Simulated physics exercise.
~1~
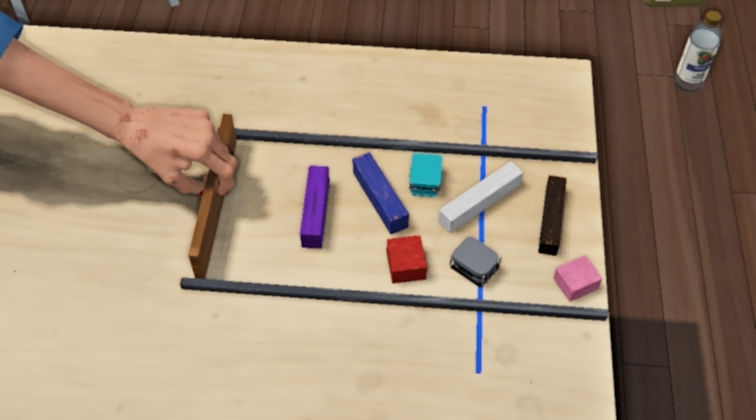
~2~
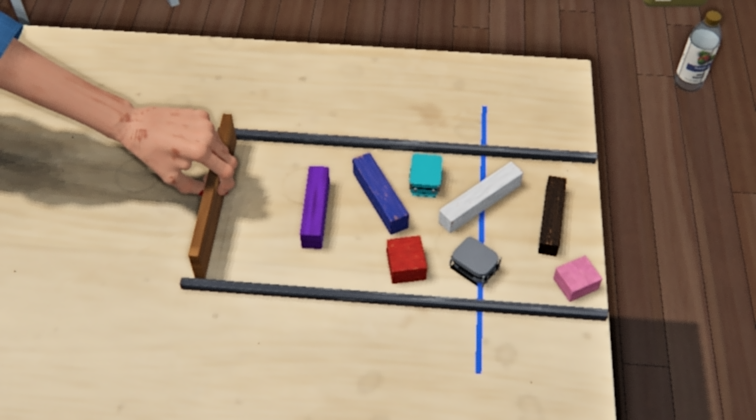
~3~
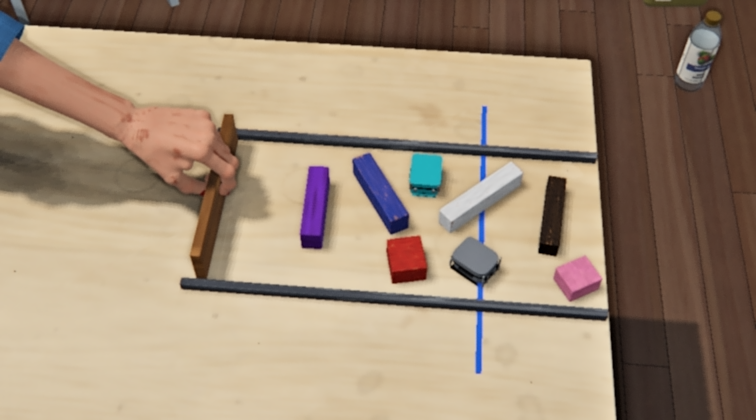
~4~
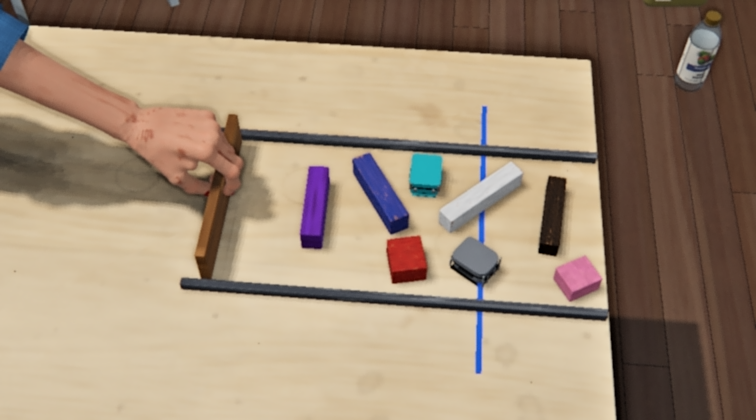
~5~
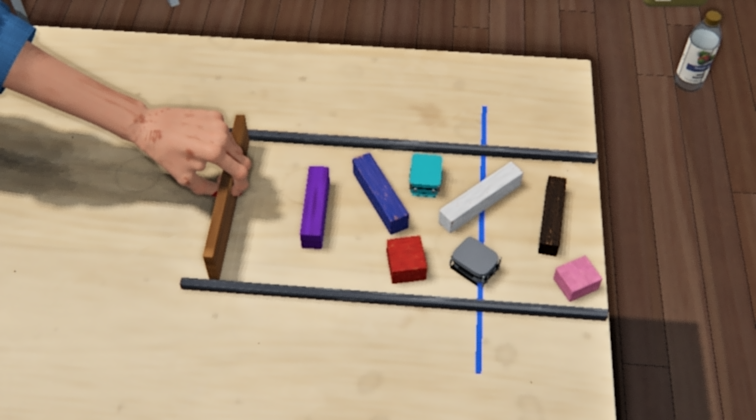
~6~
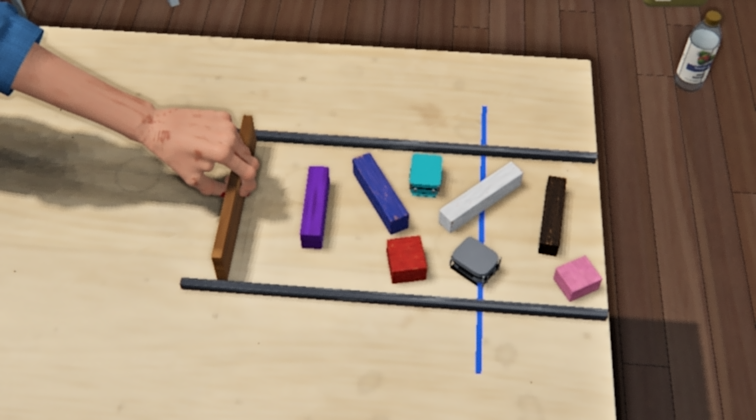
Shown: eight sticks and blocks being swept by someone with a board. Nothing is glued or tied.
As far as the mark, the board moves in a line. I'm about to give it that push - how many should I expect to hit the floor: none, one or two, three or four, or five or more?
Expect none.
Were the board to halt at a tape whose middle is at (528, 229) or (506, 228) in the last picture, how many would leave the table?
First try 2, second try 1.
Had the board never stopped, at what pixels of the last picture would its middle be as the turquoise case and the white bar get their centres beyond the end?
With the turquoise case it sits around (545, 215), with the white bar around (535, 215).
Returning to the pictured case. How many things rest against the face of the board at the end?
The number is 2.
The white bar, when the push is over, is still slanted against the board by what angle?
The angle is about 30 degrees.
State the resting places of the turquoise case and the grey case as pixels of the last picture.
First at (539, 182); second at (553, 269).
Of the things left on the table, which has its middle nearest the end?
The pink block finishes closest.
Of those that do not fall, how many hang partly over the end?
The total would be 1.
Soon after, none off yet; pink block at rest near (578, 278); black bar at rest near (553, 215); white bar at rest near (481, 197).
In the end, the number that fall off is zero.
